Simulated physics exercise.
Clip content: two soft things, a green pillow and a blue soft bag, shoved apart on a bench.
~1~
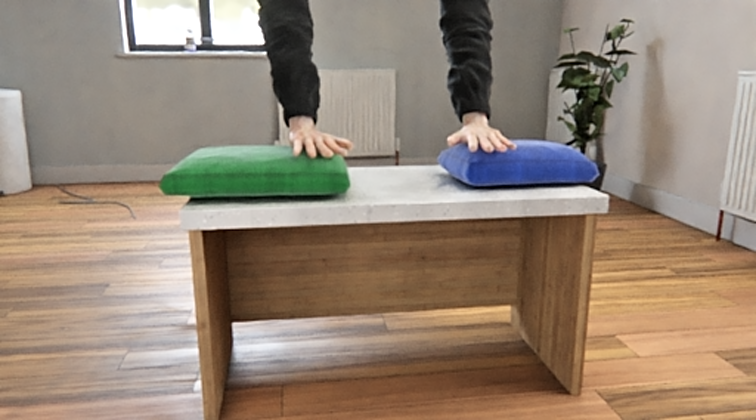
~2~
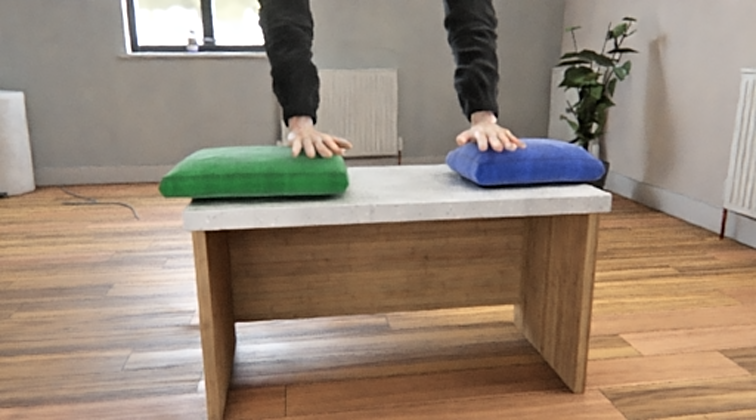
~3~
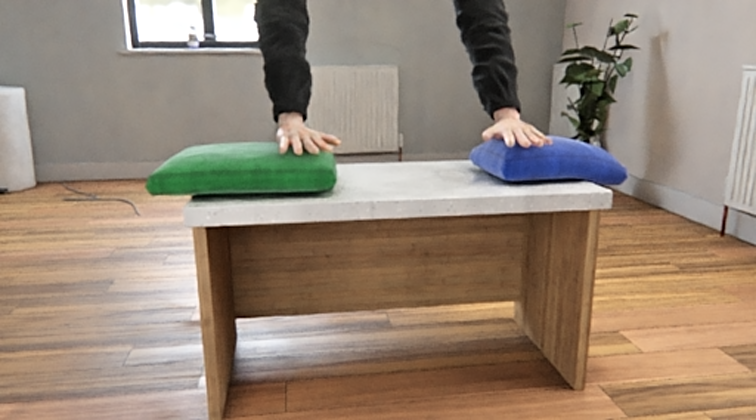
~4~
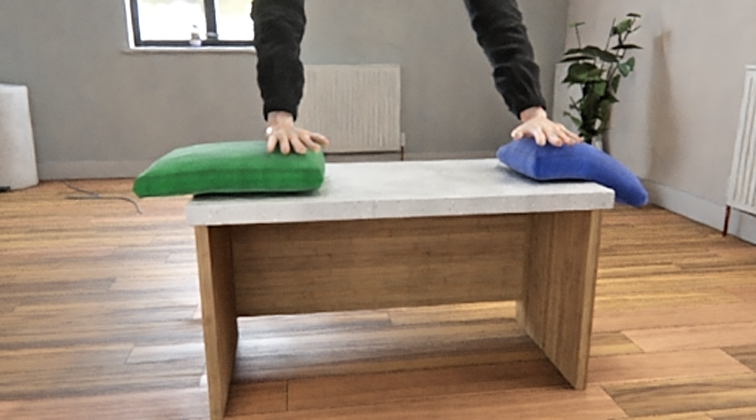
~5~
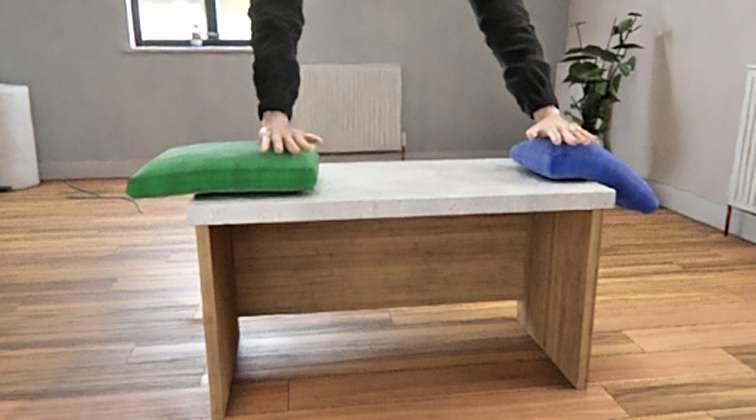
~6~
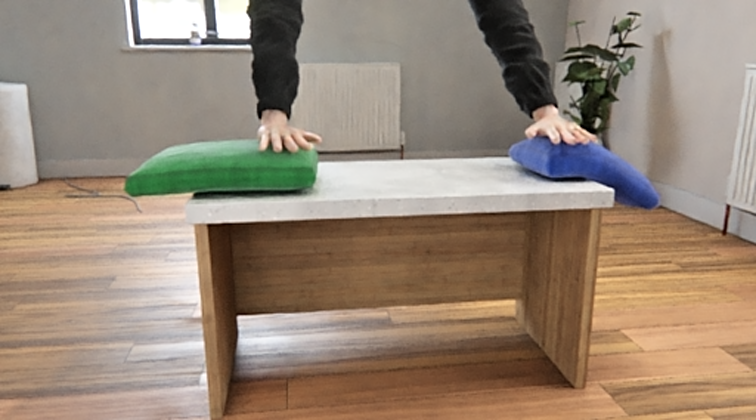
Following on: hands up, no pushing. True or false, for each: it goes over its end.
One by one, the green pillow false, it stays; the blue soft bag true, it falls.
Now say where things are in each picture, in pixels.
Pillow tip (173, 180); soft bag tip (581, 168), in the first frame.
Pillow tip (173, 182); soft bag tip (587, 167), in the second frame.
Pillow tip (161, 179); soft bag tip (610, 173), in the third frame.
Pillow tip (148, 182); soft bag tip (629, 194), in the fourth frame.
Pillow tip (142, 182); soft bag tip (639, 202), in the fifth frame.
Pillow tip (141, 180), about a third past the edge; soft bag tip (641, 198), well over half past the edge, in the sixth frame.
Then, 0.44 s later than the last view, pillow at rest; soft bag on the floor near (593, 285).
Then, 0.74 s later than the last view, pillow at rest; soft bag on the floor near (653, 334).
Finally, pillow at rest; soft bag on the floor near (656, 332). The green pillow holds its place and the blue soft bag slumps off the end.
